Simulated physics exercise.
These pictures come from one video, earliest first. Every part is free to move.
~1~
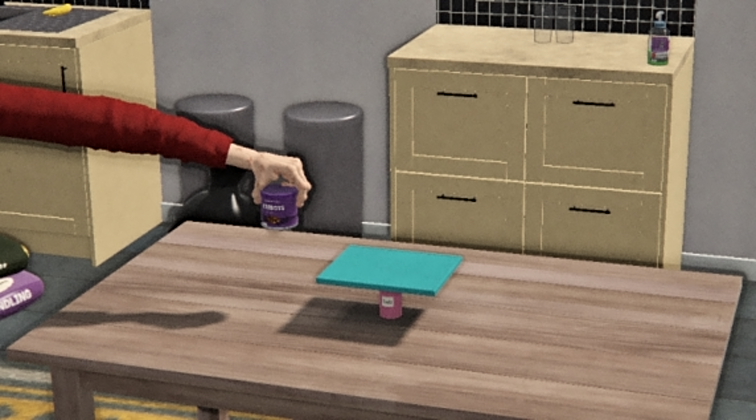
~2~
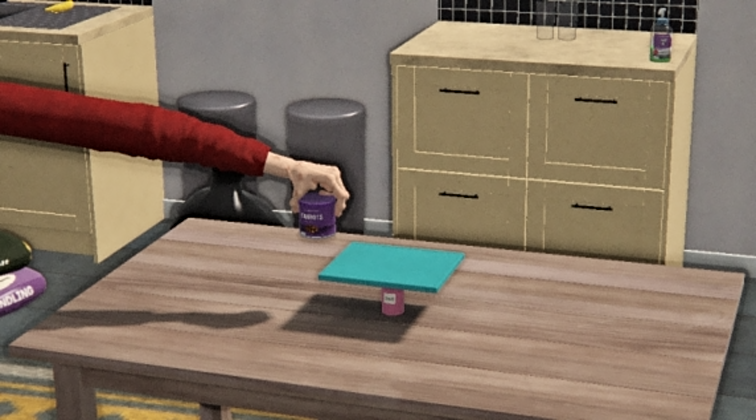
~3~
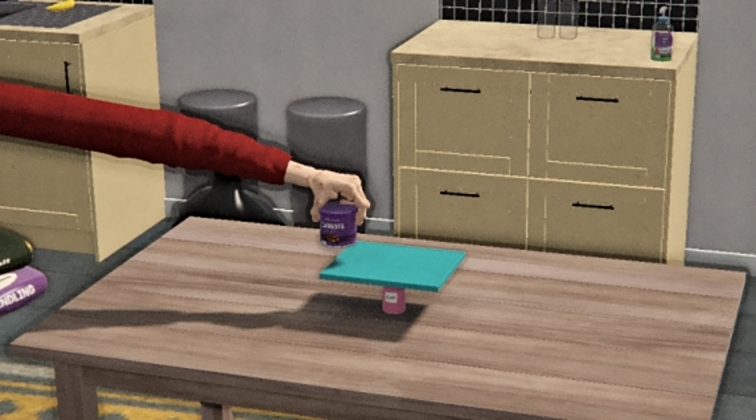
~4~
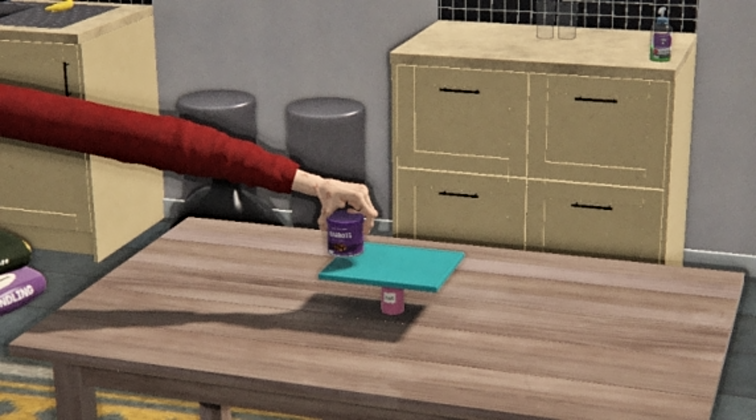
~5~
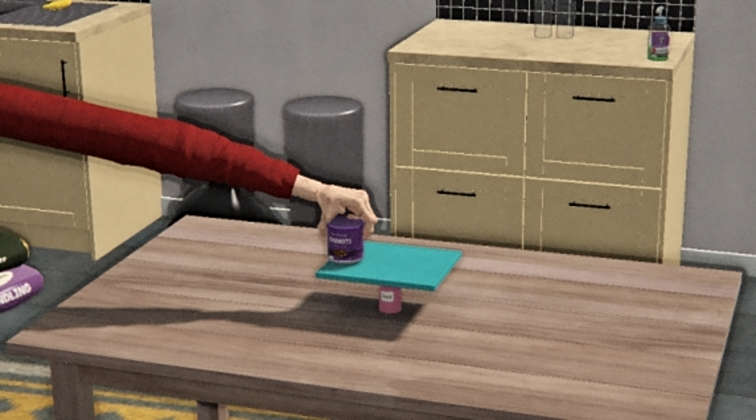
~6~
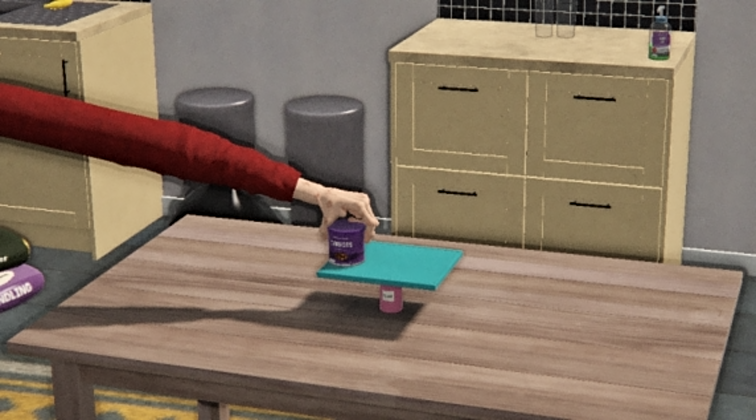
We see a hand in a red sleeve carry a purple tin rightward over a wooden table, then lower it onto the left edge of a teal board resting on a pink shaker, keeping hold of the tin.
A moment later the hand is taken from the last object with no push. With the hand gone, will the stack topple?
Comes down.
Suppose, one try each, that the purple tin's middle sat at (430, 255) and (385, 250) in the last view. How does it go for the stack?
Result of try one: Collapse; result of try two: No collapse.
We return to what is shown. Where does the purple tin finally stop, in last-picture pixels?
It ends near (314, 286).
Then, 0.30 s after the last picture, purple tin now fallen; turquoise lid tipped 36° from how it was.
Then, 0.40 s after the last picture, turquoise lid tipped 61° from how it was.
Then, 1.00 s after the last picture, turquoise lid tipped 44° from how it was.
At rest, fallen, purple tin; tipped over in the stack, turquoise lid; pink shaker in place. Seen from the same camera at the end, purple tin near (314, 287). The stack comes apart.
